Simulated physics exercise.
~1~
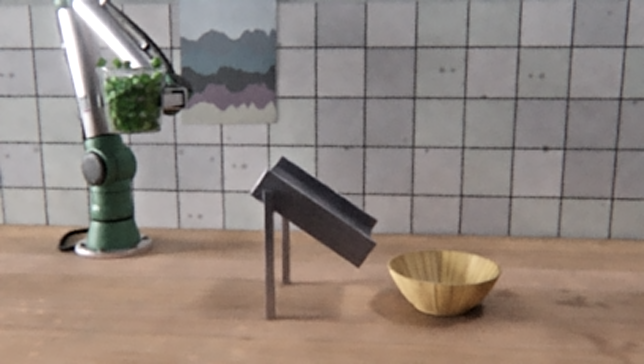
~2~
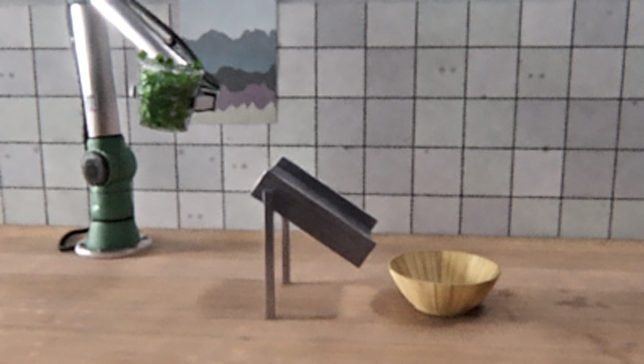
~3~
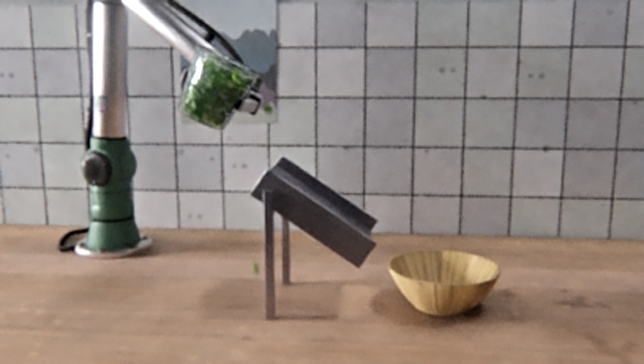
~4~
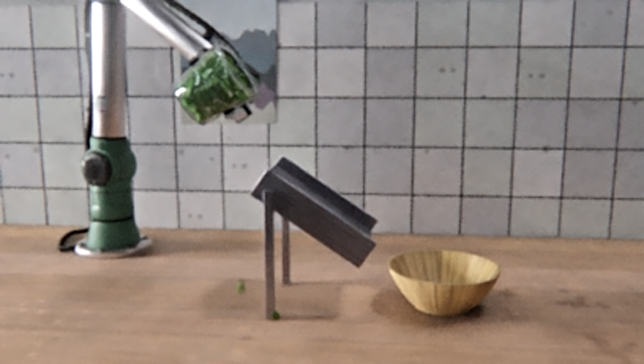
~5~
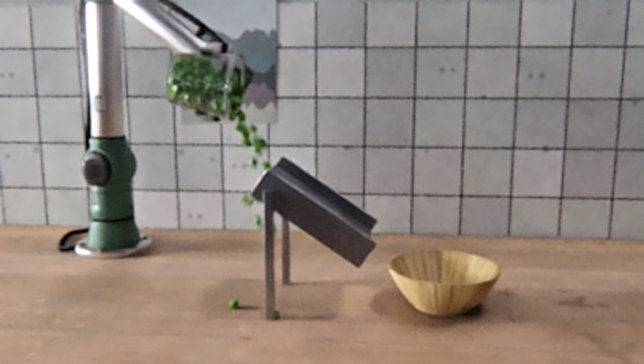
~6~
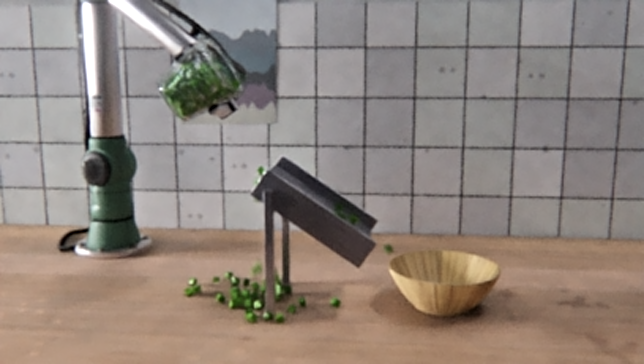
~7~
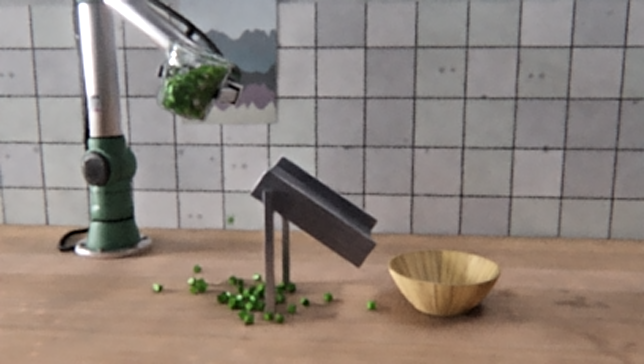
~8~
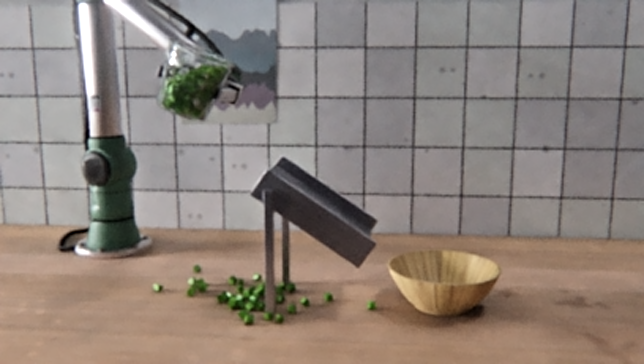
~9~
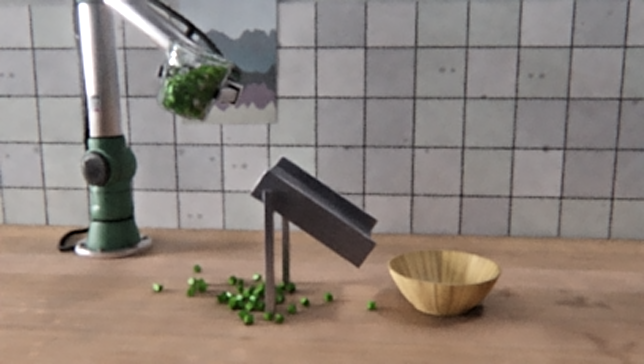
Robot arm tilting a beaker of green vegetable dice over a chute, spilling many onto the table, then stopping with most still inside.
